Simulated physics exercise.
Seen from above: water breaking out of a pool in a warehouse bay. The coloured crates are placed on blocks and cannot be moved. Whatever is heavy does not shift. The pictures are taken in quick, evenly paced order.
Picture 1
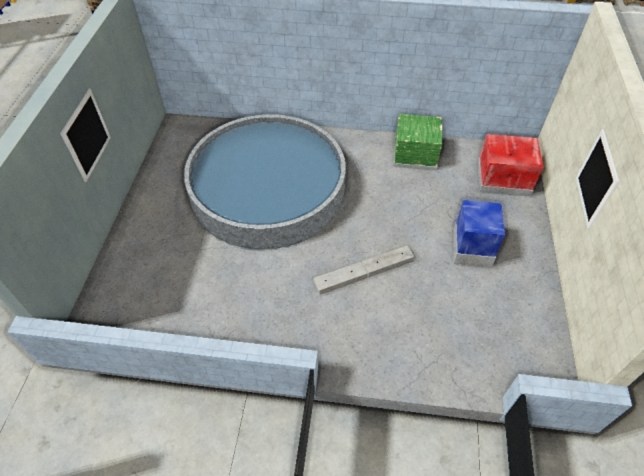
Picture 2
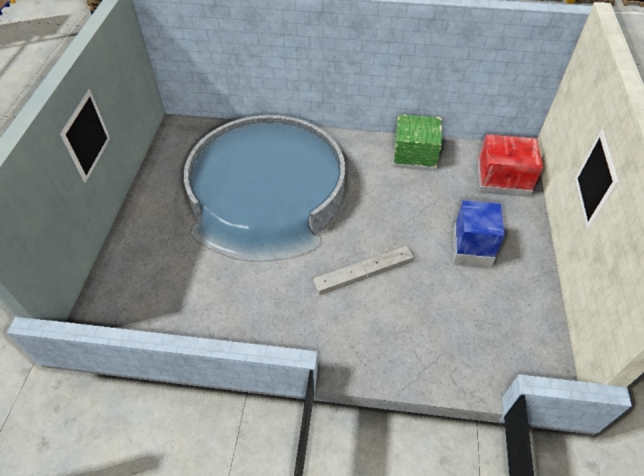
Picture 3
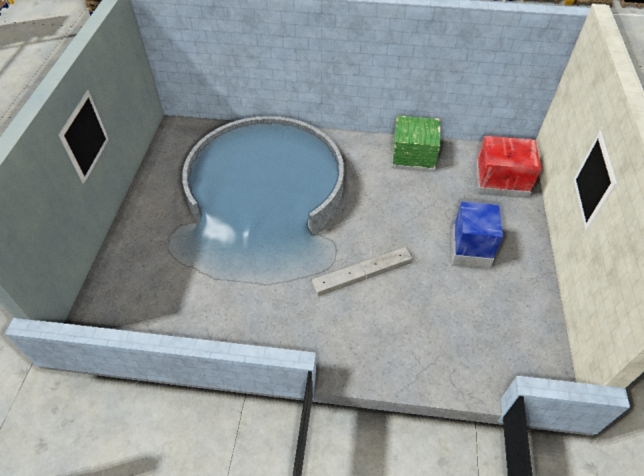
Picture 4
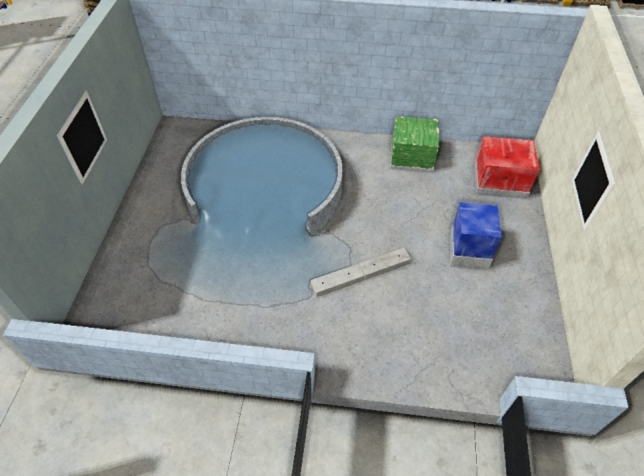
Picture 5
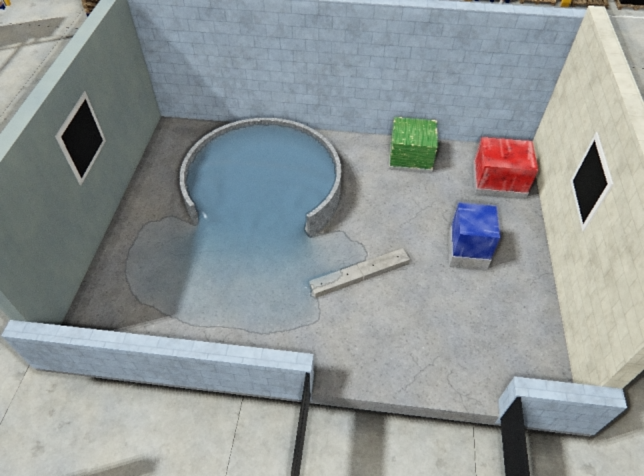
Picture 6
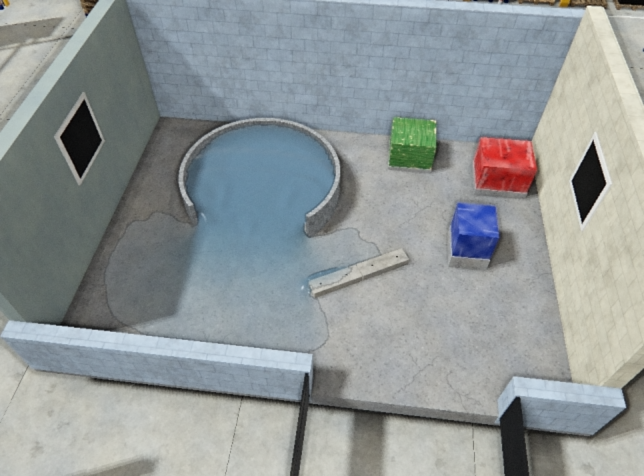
Water pours out through a gap in the round pool and spreads across the grey floor.
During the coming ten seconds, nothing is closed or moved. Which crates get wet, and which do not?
In order: The green crate is not protected by its plinth; the blue crate is protected by its plinth; the red crate is protected by its plinth.
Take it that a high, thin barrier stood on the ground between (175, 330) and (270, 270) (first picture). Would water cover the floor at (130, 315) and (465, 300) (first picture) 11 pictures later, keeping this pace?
As listed: Flooded, free of water.
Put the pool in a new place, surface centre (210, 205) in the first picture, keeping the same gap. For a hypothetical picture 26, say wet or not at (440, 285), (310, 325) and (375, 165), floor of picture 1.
The first spot is inundated, the second inundated, and the third not reached.
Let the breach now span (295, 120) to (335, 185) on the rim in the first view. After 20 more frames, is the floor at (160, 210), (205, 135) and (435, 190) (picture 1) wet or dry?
Spared, then sodden, then sodden.
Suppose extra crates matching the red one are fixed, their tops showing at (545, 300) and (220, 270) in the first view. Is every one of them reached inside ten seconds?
Crate by crate: Is not reached; gets flooded.
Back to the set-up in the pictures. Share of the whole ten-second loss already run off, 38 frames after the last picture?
Around 65 %.
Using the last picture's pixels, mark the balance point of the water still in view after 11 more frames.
Close to (243, 247), I reckon.
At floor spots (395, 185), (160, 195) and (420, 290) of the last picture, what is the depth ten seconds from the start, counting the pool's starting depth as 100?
At the three places, in the order asked: Around 12, 20 and 8 per cent.
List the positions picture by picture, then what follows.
The first frame shows the round pool at (266, 170) is whole and still.
In the second frame, water pours out at (251, 239) and has run to (199, 225).
In the third frame, water pours out at (250, 242) and has run to (175, 239).
In the fourth frame, water pours out at (249, 244) and has run to (345, 272).
In the fifth frame, water pours out at (248, 245) and has run to (359, 268).
In the sixth frame, the front is at (116, 302), out from the gap at (247, 245).
A moment on, water covers 30 % of the floor; the green crate not reached, the blue crate not reached, the red crate not reached.
Next, water covers 40 % of the floor; the green crate not reached, the blue crate water round its plinth, the red crate not reached.
Then, water covers 55 % of the floor; the green crate water round its plinth, the blue crate water round its plinth, the red crate water round its plinth.
Later, water covers 80 % of the floor; the green crate water round its plinth, the blue crate water round its plinth, the red crate water round its plinth.
In the end, water covers 100 % of the floor; the green crate was topped, the blue crate stayed above the water, the red crate stayed above the water.
